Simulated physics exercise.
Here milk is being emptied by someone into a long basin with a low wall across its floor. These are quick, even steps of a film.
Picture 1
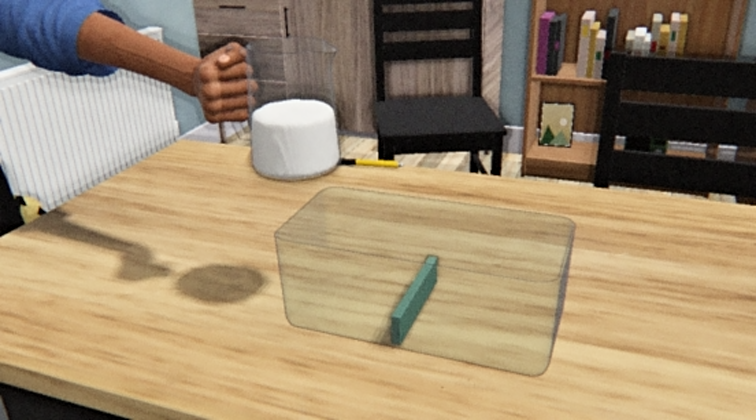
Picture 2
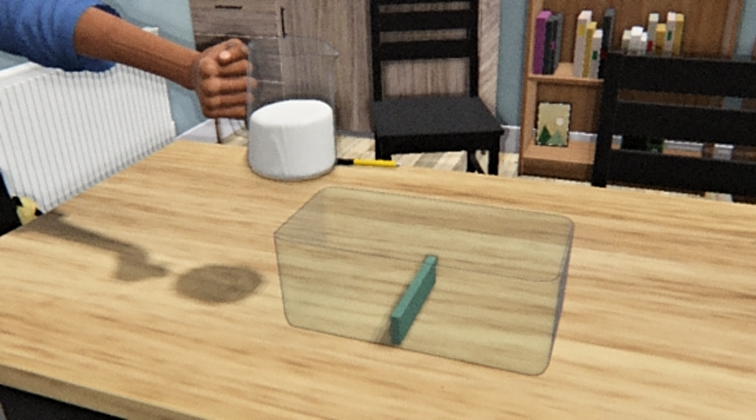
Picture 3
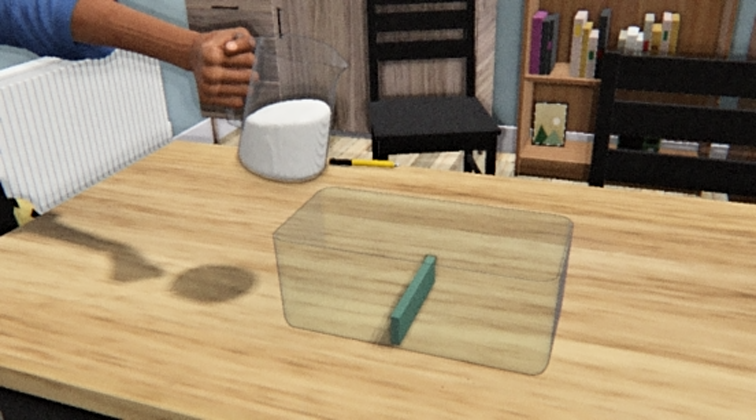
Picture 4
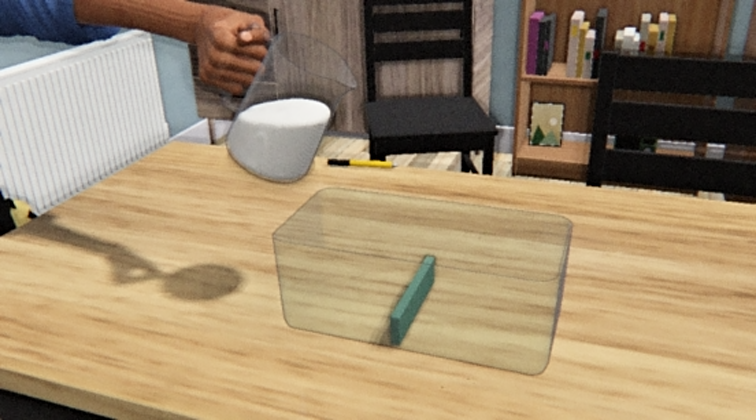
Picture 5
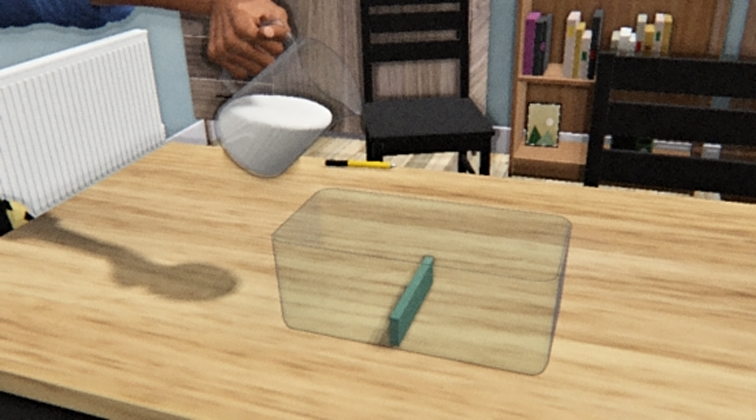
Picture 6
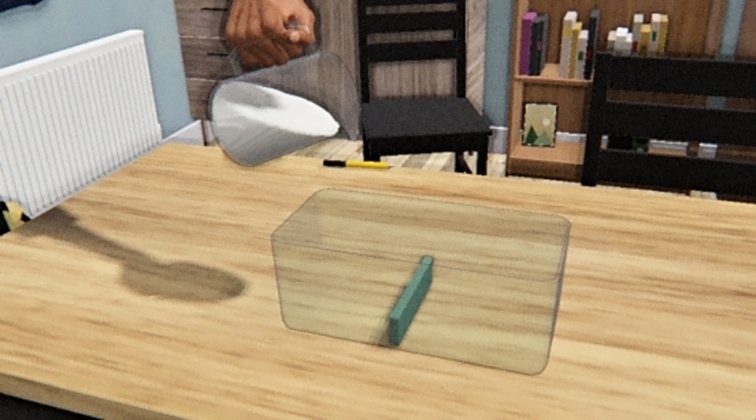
In this clip, a hand above a wooden table steadily tilts a clear container of white liquid to the right, and the liquid slides toward its lip, beside a transparent basin with a low green wall across its floor.
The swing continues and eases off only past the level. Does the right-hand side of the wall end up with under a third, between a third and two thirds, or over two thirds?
I expect what gathers right of the wall to fall below one third.
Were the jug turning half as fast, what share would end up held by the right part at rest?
Some 15 per cent.
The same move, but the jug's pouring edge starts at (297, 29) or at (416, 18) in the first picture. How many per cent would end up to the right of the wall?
Close to 10 in a hundred, and close to 80 in a hundred.
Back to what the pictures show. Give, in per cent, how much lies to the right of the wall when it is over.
20 % or thereabouts.
A moment on, the jug is tipped right over and 64 per cent is still to pour, 11 is left of the wall and 0 right of it.
Next, the jug is tipped right over and 18 per cent is still to pour, 58 is left of the wall and 9 right of it.
Then the jug is tipped right over and 3 per cent is still to pour, 69 is left of the wall and 17 right of it.
Later the jug is tipped right over and 0 per cent is still to pour, 76 is left of the wall and 18 right of it.
In the end 77 per cent lies left of the wall, 18 right of it and 5 outside.
